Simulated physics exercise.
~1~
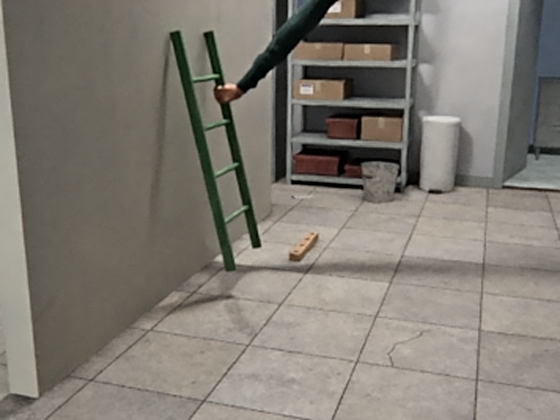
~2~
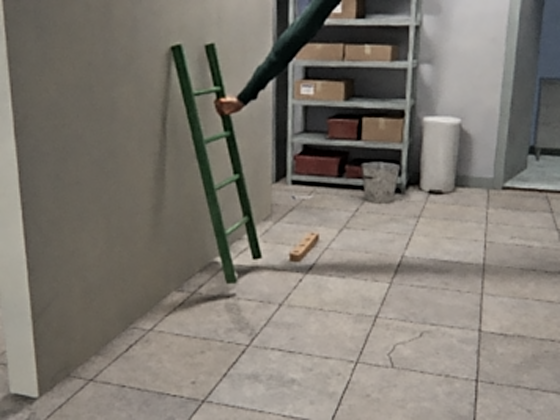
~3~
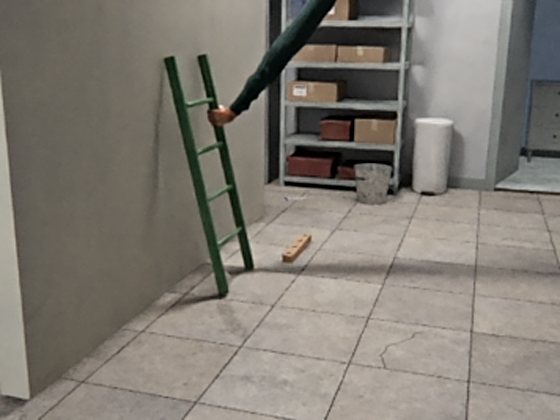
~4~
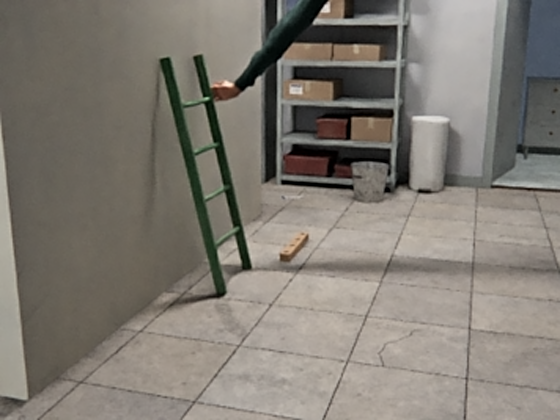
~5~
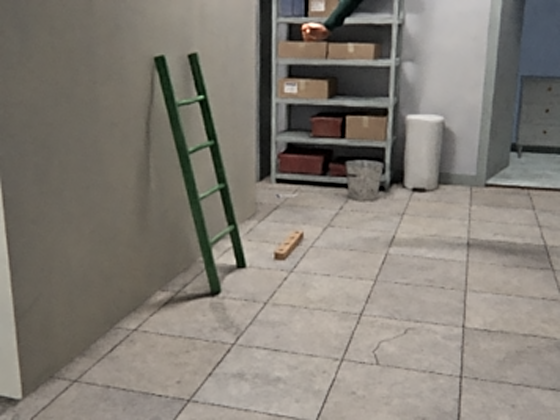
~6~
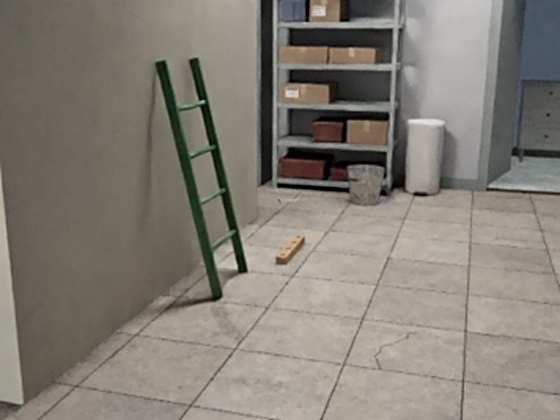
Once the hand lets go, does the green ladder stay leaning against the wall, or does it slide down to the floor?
The green ladder stays up, still leaning against the wall after the hand has drawn away.
Green ladder being leant against a grey wall by a hand, which lets go and withdraws, leaving the ladder standing.
